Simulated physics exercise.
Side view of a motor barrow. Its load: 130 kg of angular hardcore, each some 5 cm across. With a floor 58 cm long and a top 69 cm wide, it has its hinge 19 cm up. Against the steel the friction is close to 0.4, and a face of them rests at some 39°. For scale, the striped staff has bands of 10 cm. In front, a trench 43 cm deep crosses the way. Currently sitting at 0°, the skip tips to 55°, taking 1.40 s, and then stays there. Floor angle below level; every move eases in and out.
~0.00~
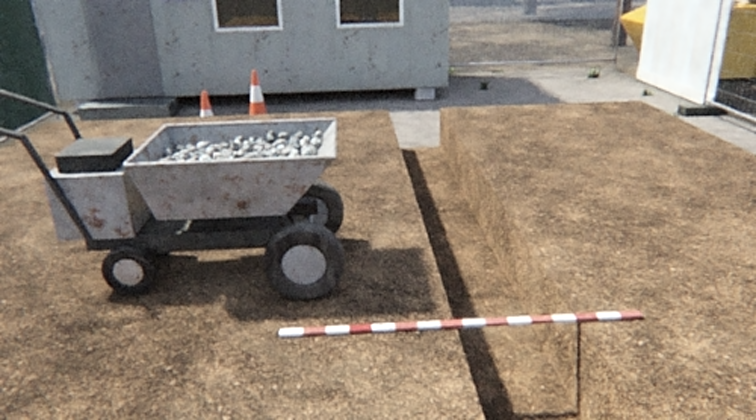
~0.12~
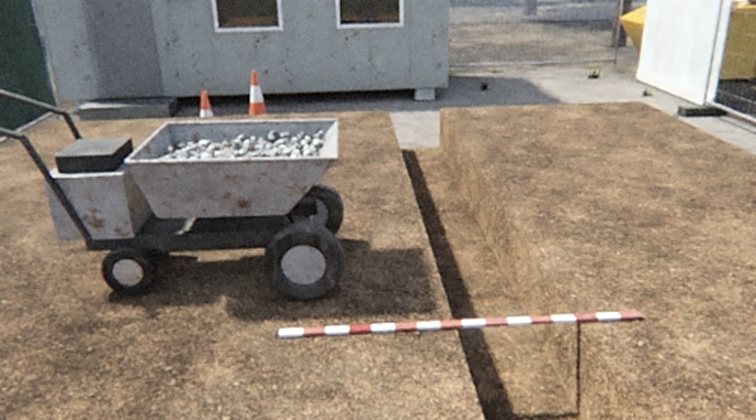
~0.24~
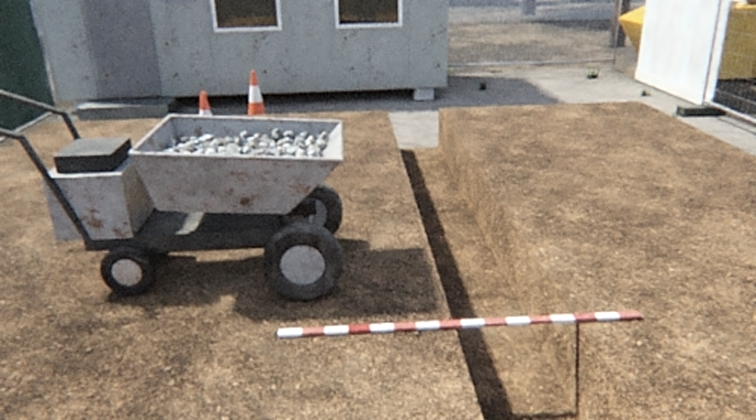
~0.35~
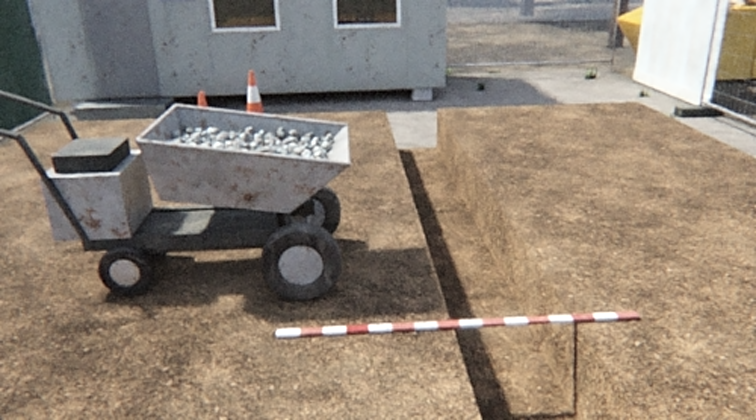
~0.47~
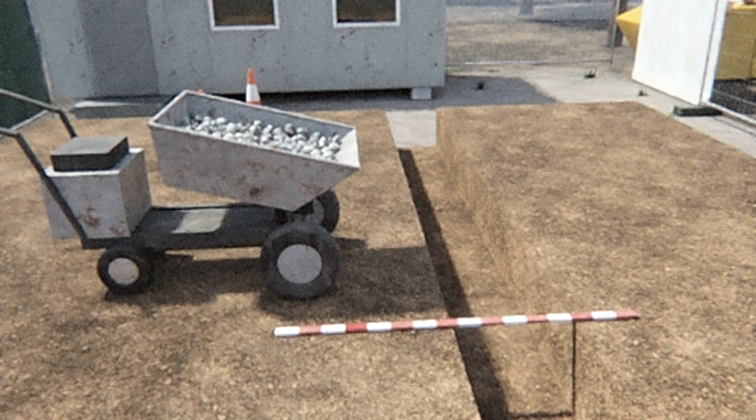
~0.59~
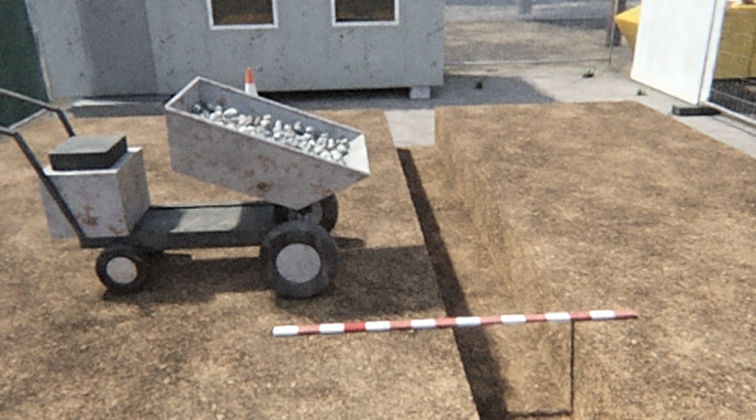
In the video, a small four-wheeled motor barrow stands beside a narrow trench crossed by a red-and-white striped staff, while its skip of grey stones gradually tilts, the left end rising and the right lip angling downward.
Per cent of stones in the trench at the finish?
About 10 %.
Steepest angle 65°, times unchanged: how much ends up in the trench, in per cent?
Roughly 65 per cent would end in the trench.
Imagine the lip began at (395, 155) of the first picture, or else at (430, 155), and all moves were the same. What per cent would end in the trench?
I'd expect close to 15 per cent at the first and 15 per cent at the second.
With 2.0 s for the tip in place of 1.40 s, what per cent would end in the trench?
Then some 5 per cent would.
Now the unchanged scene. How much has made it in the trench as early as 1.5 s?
I'd put it near 0 per cent.
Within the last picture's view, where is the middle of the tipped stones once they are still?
(452, 332).
After 1.0 s the floor is at 46°; 100 % in the skip; the foremost stones are at (380, 187).
After 1.5 s the floor is at 55°; 99 % in the skip, 1 % short of the trench; the foremost stones are at (421, 228).
After 1.9 s the floor is at 55°; 92 % in the skip, 6 % short of the trench, 1 % in the trench; the foremost stones are at (465, 294).
After 3.8 s the floor is at 55°; 84 % in the skip, 6 % short of the trench, 10 % in the trench; the foremost stones are at (529, 348).
